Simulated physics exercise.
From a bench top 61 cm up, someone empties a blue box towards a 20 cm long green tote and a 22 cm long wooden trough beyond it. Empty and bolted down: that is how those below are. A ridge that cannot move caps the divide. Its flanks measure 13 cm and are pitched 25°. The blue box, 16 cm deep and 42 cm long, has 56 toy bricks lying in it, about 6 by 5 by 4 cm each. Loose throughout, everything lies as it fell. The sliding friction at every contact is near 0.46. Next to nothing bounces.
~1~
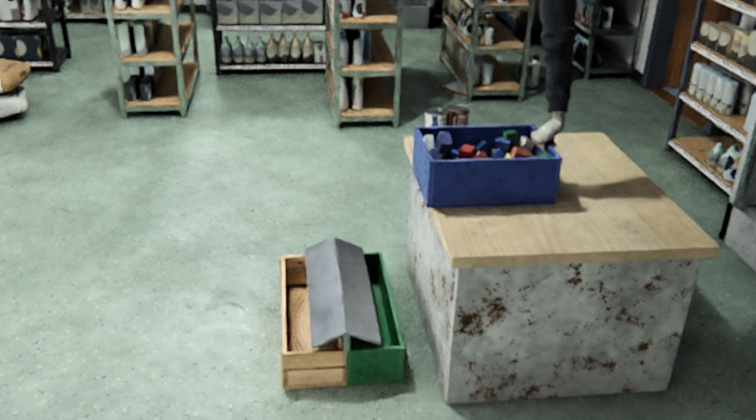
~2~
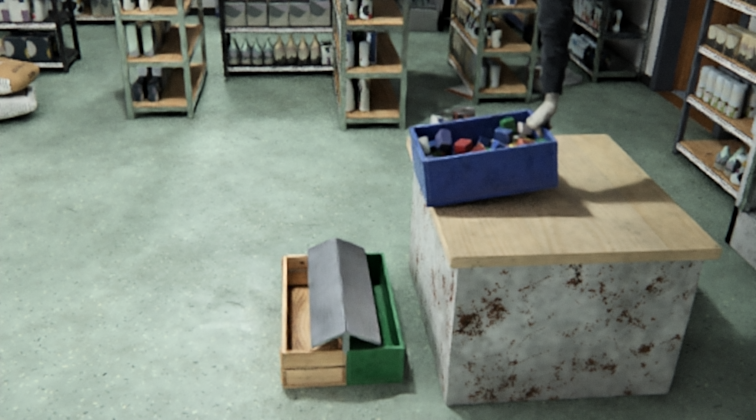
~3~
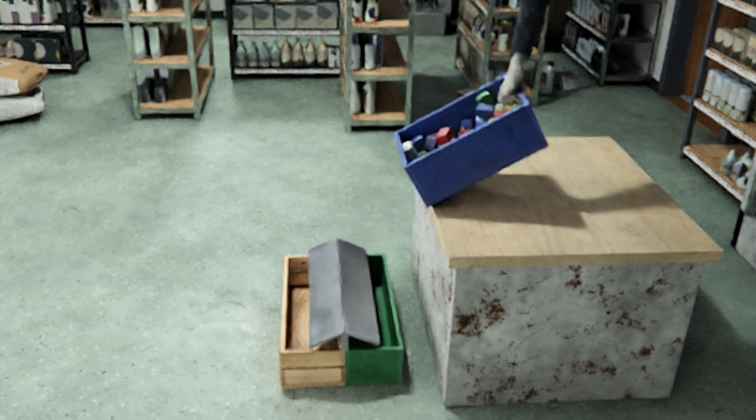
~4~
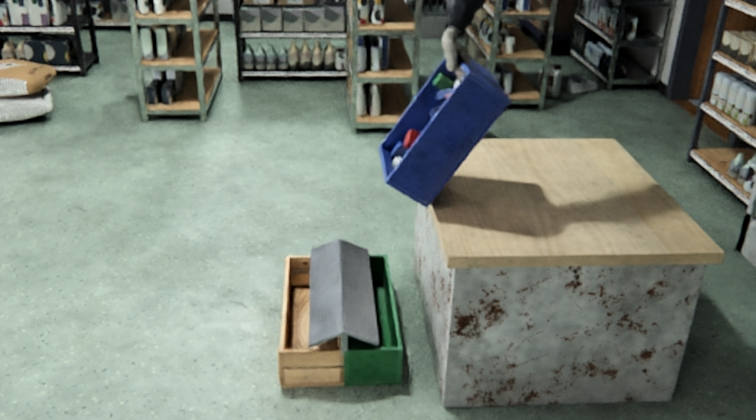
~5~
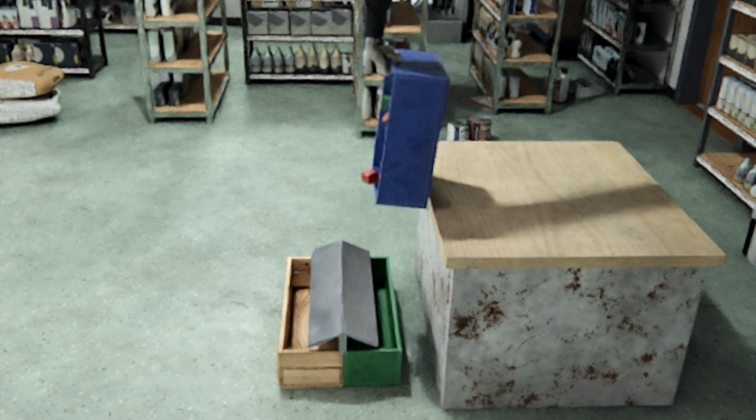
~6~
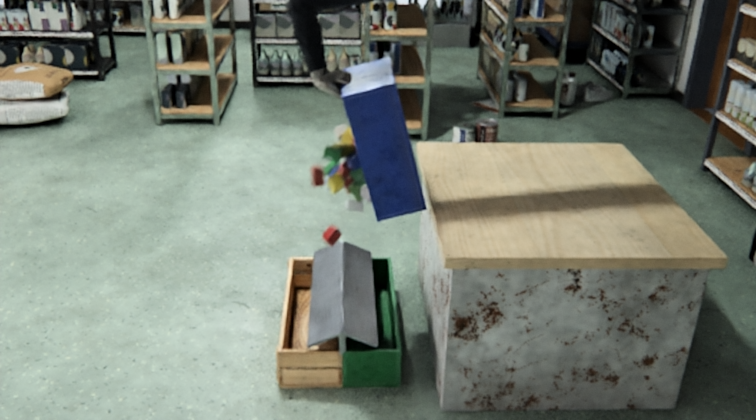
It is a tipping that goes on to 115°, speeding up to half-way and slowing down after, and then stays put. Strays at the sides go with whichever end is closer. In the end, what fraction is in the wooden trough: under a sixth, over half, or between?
In the wooden trough at the finish: One sixth to half of the load.
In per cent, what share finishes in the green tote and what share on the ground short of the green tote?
Result: Near 20 % and near 0 %.
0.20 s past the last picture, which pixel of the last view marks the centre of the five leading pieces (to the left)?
Centre: Approx. (246, 309) px.
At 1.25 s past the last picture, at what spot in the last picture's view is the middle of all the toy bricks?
Somewhere near (297, 331) in pixels.
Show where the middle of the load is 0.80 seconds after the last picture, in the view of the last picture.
Near pixel (299, 330).
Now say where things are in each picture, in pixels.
In the first frame (we follow the rim corner now nearest the camera), blue box at (434, 161); wooden trough at (287, 353); tilt 0°; nothing out yet.
Blue box at (426, 160); tilt 8°, in the second frame.
Blue box at (407, 165); tilt 29°, in the third frame.
Blue box at (387, 179); tilt 56°, in the fourth frame.
Blue box at (376, 200); tilt 84°, in the fifth frame.
Blue box at (376, 217); wooden trough at (282, 351); tilt 106°; 19 out, the lowest brick at (332, 236), in the sixth frame.
Then, 0.20 s after the last picture, tilt 115°; 19 still in the blue box, 3 in the wooden trough, 5 on the ground beyond the wooden trough and 29 in the air.
Then, 0.45 s after the last picture, tilt 115°; 10 still in the blue box, 1 in the green tote, 9 in the wooden trough, 21 on the ground beyond the wooden trough and 15 in the air.
Then, 0.80 s after the last picture, tilt 115°; 6 still in the blue box, 2 in the green tote, 17 in the wooden trough, 25 on the ground beyond the wooden trough and 6 in the air.
Final count (1.25 s after the last picture), 1 still in the blue box, 10 in the green tote, 19 in the wooden trough and 26 on the ground beyond the wooden trough. Asked share, 19 of 56, 34 per cent.
